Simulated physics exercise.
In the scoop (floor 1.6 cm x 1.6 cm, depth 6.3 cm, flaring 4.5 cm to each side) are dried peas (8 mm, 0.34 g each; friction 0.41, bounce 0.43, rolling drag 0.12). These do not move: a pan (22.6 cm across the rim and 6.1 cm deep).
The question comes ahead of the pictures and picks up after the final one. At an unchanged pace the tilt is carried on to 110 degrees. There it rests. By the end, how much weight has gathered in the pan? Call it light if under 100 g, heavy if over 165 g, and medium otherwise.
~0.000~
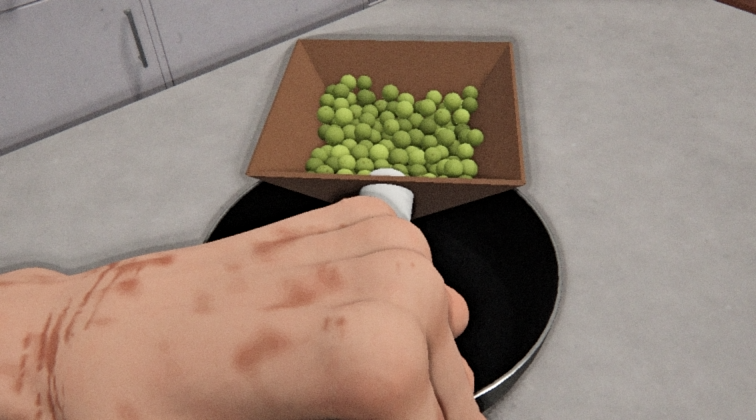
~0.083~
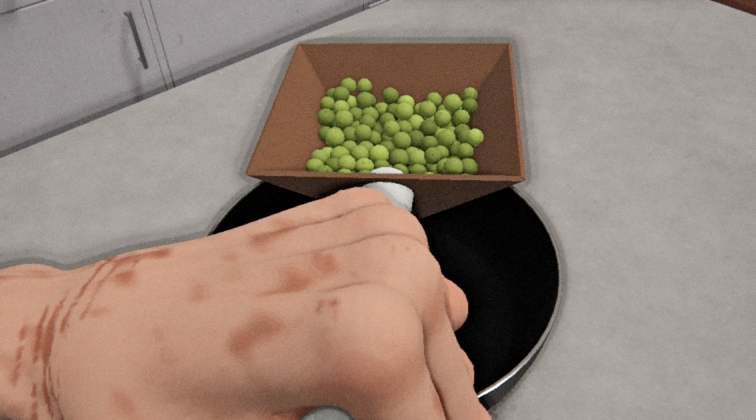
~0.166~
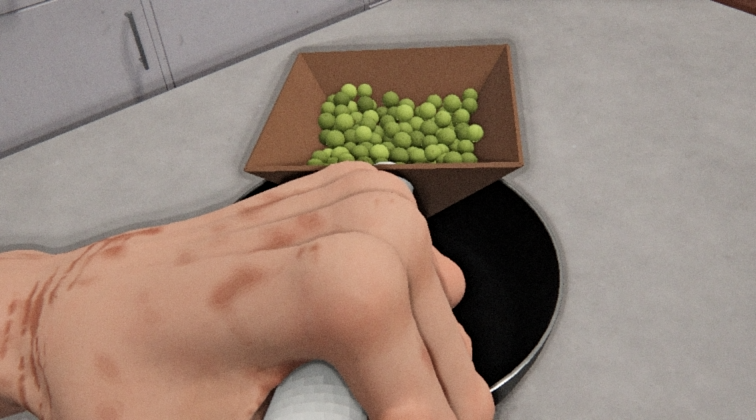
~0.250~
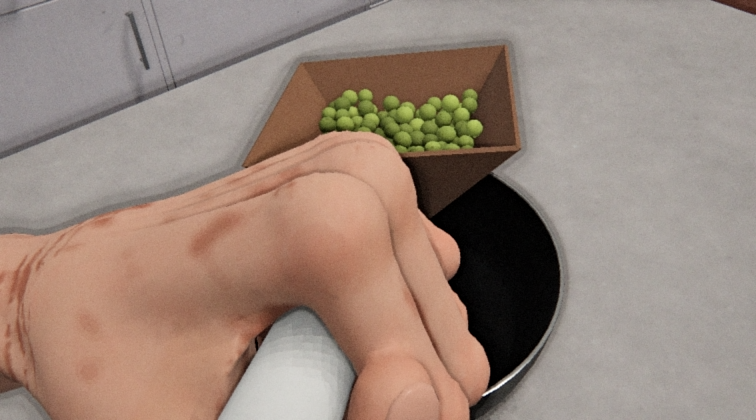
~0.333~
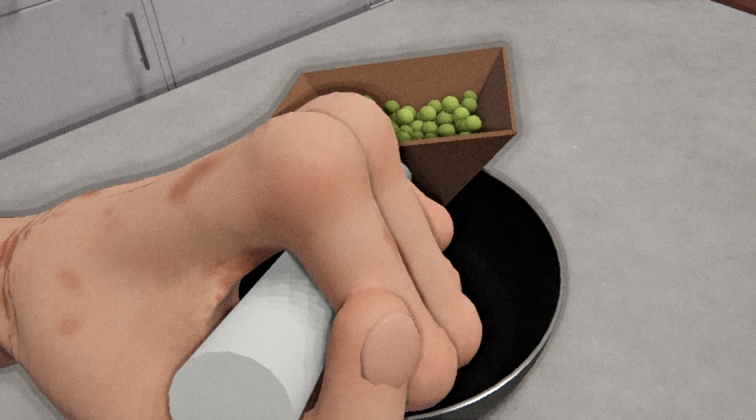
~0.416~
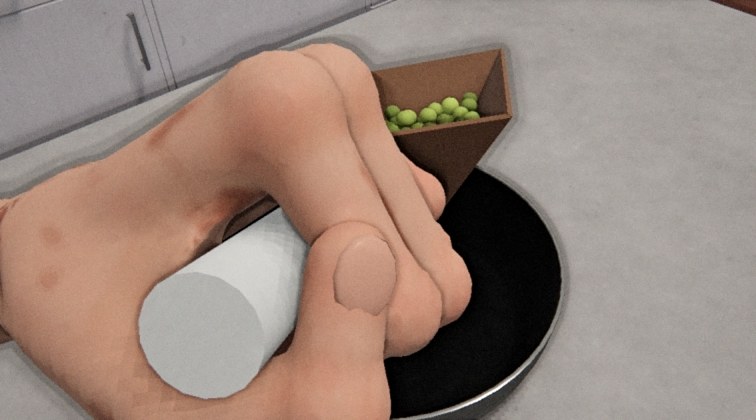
Light.
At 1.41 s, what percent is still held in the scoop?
Roughly 50 per cent of the load is still held.
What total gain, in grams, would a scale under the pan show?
Approx. 70 g.
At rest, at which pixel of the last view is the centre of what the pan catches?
(329, 278), approximately.
After 0.96 s, tilt 51 degrees; 0 g in the pan, scoop holds 100 %.
After 1.41 s, tilt 76 degrees; 27 g in the pan, scoop holds 50 %.
Then, at 1.83 s, tilt 99 degrees; 69 g in the pan, scoop holds 0 %.
Then, at 2.23 s, tilt 110 degrees; 69 g in the pan, scoop holds 0 %.
In the end, at 2.5 s, 69 g in the pan, scoop holds 0 %.
